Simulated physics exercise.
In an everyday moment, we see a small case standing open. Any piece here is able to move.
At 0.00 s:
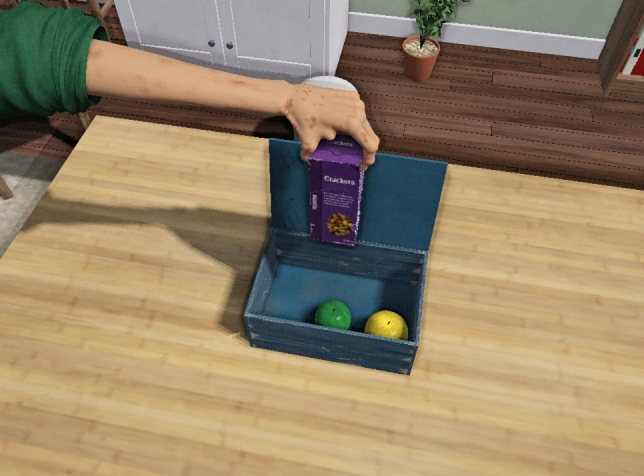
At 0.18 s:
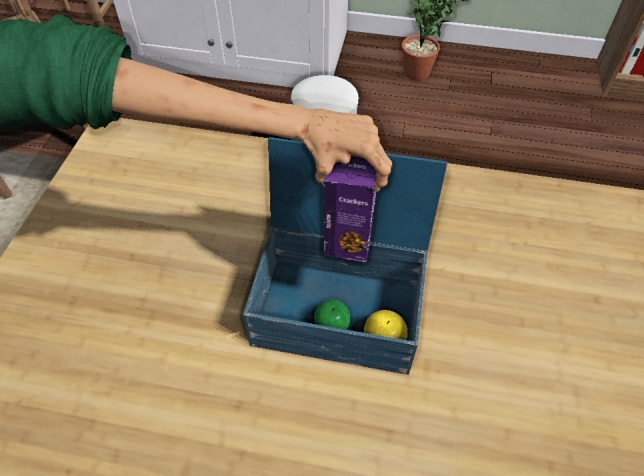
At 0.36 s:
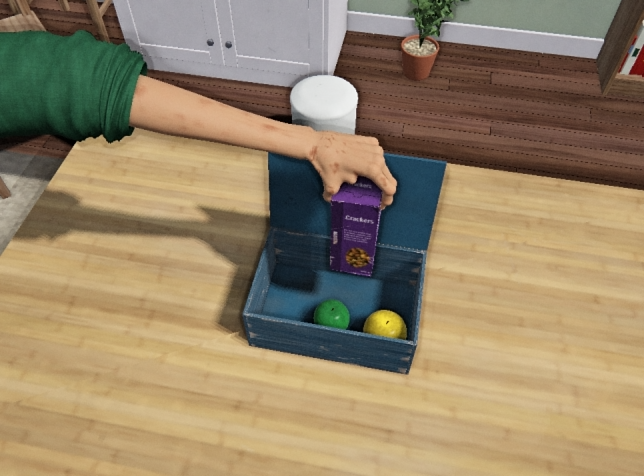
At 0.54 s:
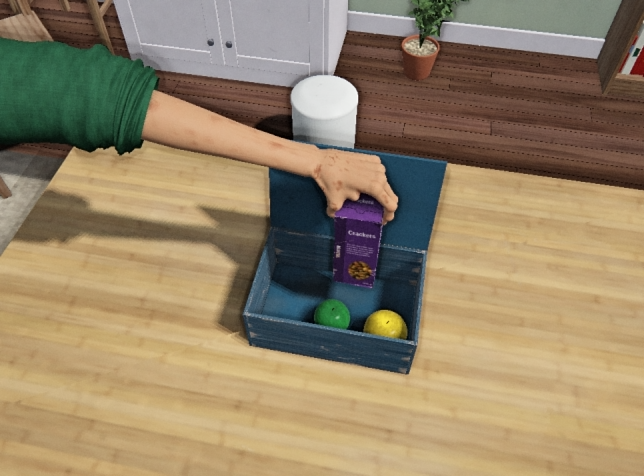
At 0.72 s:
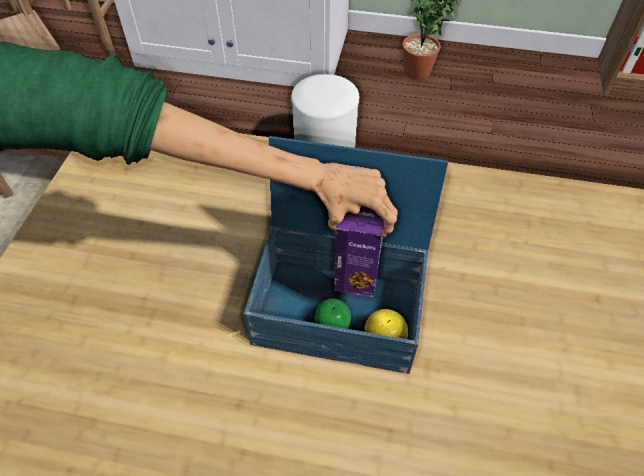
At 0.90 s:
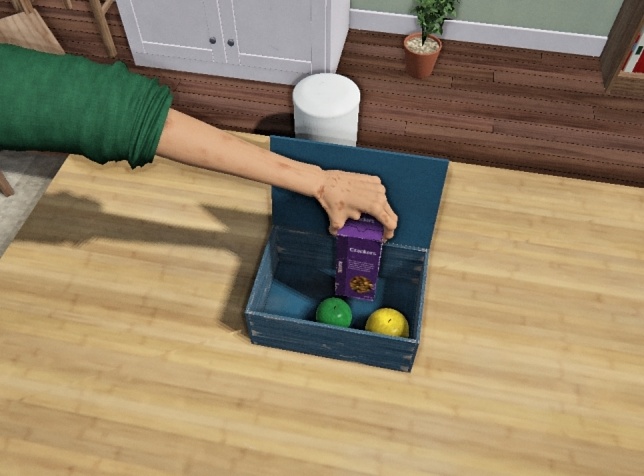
A hand in a green sleeve lowering a purple cracker carton into an open blue case holding a green apple and a yellow fruit.
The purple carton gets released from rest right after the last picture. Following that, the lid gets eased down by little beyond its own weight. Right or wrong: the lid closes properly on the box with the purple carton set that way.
Wrong.
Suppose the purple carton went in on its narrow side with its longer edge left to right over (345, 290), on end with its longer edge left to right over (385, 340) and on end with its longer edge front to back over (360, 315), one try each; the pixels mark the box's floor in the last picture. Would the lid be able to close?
Going in order, the lid comes down all the way, then is left partly open, then comes down all the way.
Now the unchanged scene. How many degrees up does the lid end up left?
Some 25°.
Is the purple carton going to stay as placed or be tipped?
Simply put, the purple carton gets tilted.
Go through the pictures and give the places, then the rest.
The first picture shows on its way; purple carton (337, 192); green apple (333, 319).
The second picture shows on its way; purple carton (350, 211); green apple (332, 318).
The third picture shows on its way; purple carton (356, 228); green apple (332, 318).
The fourth picture shows on its way; purple carton (358, 241); green apple (332, 318).
The fifth picture shows on its way; purple carton (359, 252); green apple (333, 317).
The sixth picture shows in place under the hand; purple carton (359, 257); green apple (334, 316).
By 1.90 s, lid starting down; purple carton tilted by 3° near (349, 267); green apple moved about its own width.
By 3.30 s, lid 49° above the rim; purple carton tilted by 18° near (350, 281); green apple moved about its own width.
When it is over (6.5 s), lid 26° above the rim; lying over in the box, purple carton; moved from the start, green apple; yellow apple as before. End places, in pixels of the last picture, purple carton near (355, 300).
